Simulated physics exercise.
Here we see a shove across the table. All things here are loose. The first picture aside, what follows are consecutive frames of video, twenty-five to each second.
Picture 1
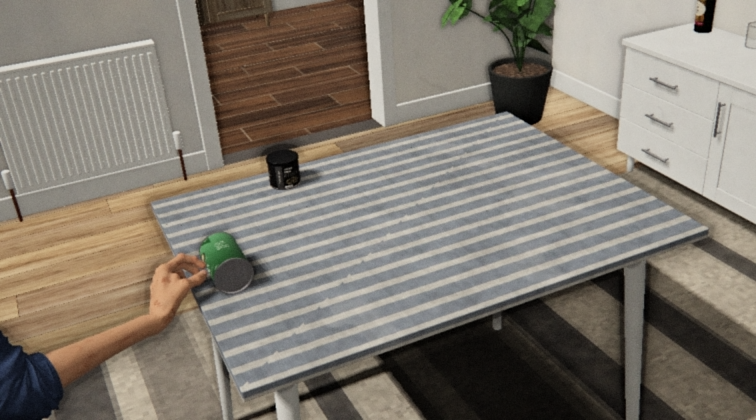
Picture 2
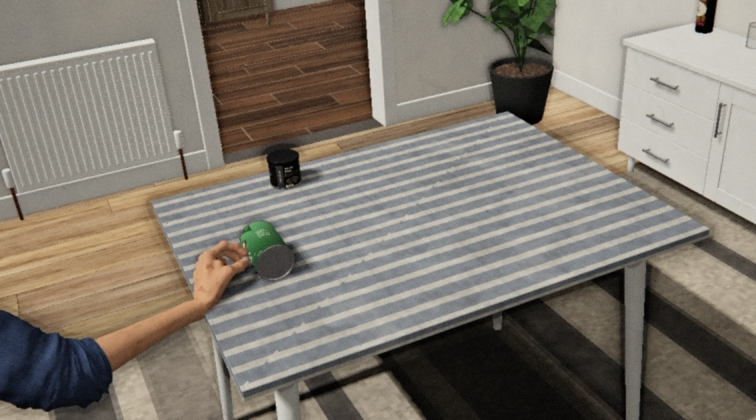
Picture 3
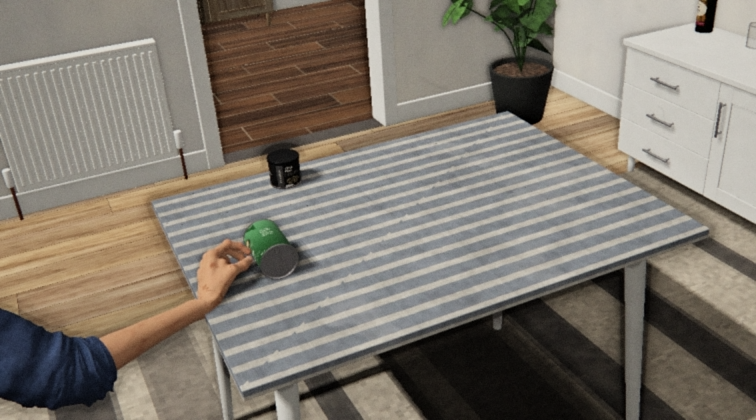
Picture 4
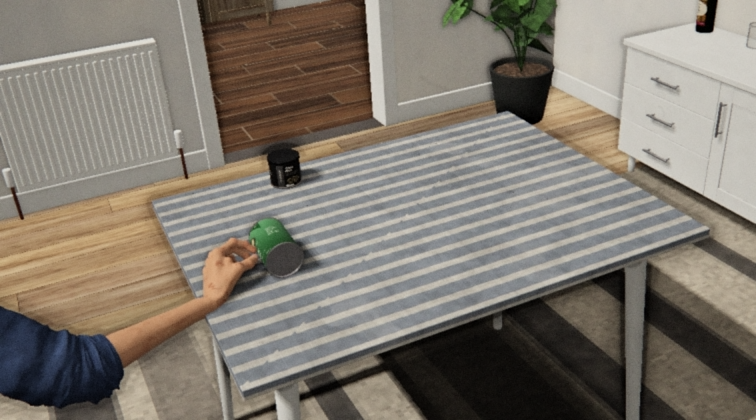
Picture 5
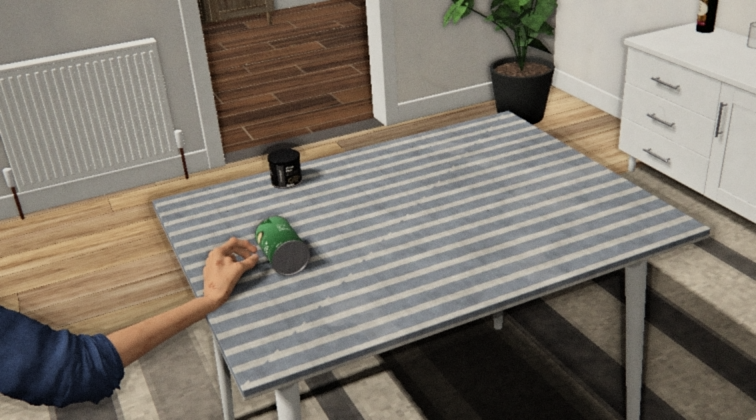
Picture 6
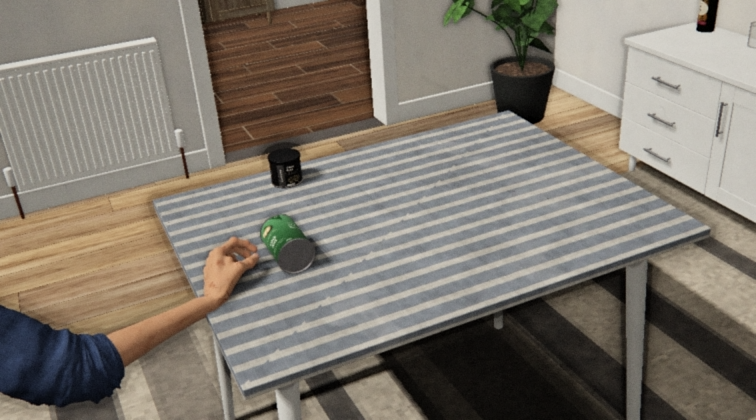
In this clip, a hand at the left of a striped table pushes a green tin lying on its side to the right, then the tin rolls slightly away from the fingers while a dark container behind it stays still.
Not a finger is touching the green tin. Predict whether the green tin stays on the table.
It stays.
Then, 0.10 s later than the last frame, green tin moved a little near (298, 240).
Then, 0.20 s later than the last frame, green tin moved about its own width near (307, 238).
Then, 0.40 s later than the last frame, green tin moved about its own width near (316, 235).
When it is over, moved from the start, green tin. End places, in pixels of the last picture, green tin near (316, 235).
